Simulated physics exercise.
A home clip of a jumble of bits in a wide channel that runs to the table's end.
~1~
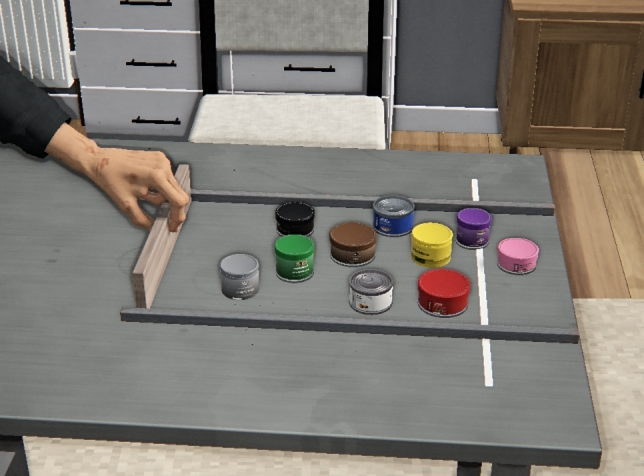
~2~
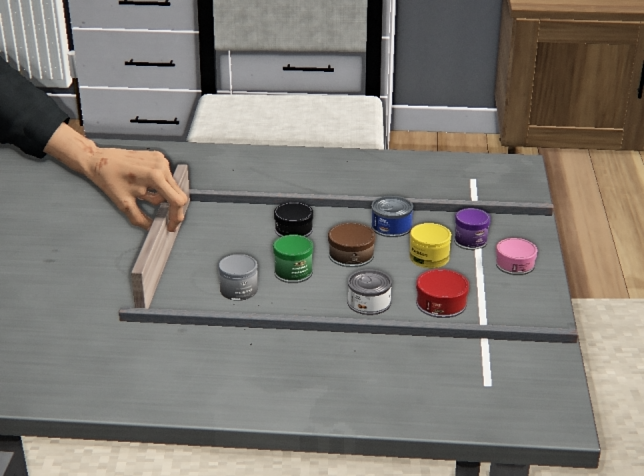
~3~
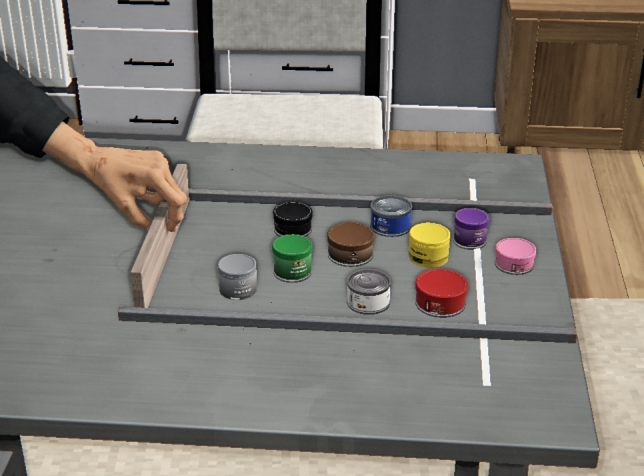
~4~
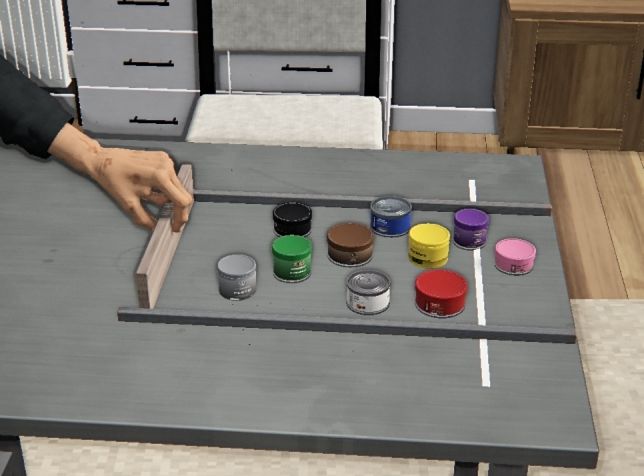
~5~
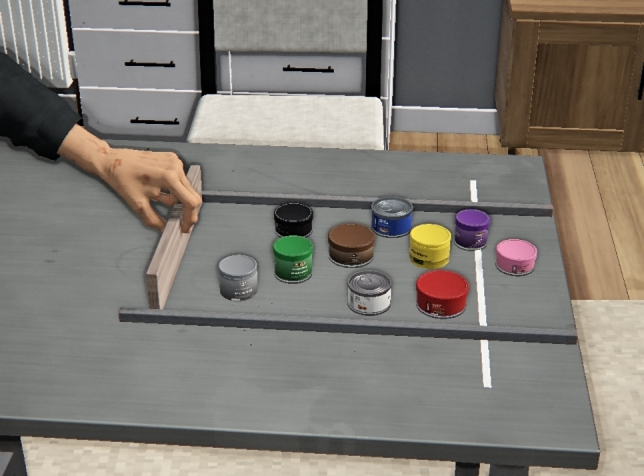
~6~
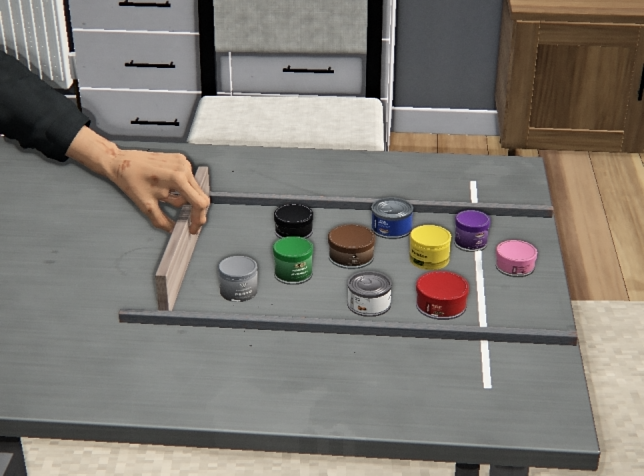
On a grey table, a hand held a wooden board upright at the left of a channel of colourful little tins, then slid it slightly right, while the tins stayed where they were.
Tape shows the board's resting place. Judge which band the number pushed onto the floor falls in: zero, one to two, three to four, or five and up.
It falls in the one to two band.
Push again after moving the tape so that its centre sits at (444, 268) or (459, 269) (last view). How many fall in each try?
So that's 0 for the first and 0 for the second.
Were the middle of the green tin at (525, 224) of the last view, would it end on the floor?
From that start, the object then is safe.
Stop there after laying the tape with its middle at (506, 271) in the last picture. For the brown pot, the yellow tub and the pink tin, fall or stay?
Going in order, the brown pot keeps its spot, then the yellow tub goes off the edge, then the pink tin goes off the edge.
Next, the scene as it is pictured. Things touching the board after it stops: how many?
It's touching 4 at the end.
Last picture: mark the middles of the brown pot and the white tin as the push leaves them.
I'd put one close to (502, 252) and the other close to (534, 315).
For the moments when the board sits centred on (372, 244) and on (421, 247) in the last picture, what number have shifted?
Counting first: 8, next 10.
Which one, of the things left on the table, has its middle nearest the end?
The one you want is the red tin.
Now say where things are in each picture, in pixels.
The first picture shows pink tin (517, 257); purple pot (473, 229); red tin (443, 293); board (165, 234); tape (481, 268).
The second picture shows purple pot (472, 229); white tin (370, 292).
The third picture shows red tin (441, 293); blue tin (391, 216).
The fourth picture shows pink tin (515, 257); brown pot (350, 245).
The fifth picture shows purple pot (472, 230); grey tub (238, 278).
The sixth picture shows pink tin (516, 258); purple pot (472, 231); red tin (442, 296); board (185, 236); tape (479, 270).
Soon after, none off yet; pink tin at rest near (516, 258); purple pot at rest near (472, 231); red tin at rest near (442, 296).
After that, none off yet; pink tin at rest near (516, 258); purple pot at rest near (472, 231); red tin moving near (452, 297).
And then, none off yet; pink tin displaced a little near (535, 260); purple pot moving near (482, 233); red tin displaced well along near (529, 306).
In the end, the number that fall off is one or two; gone, pink tin.
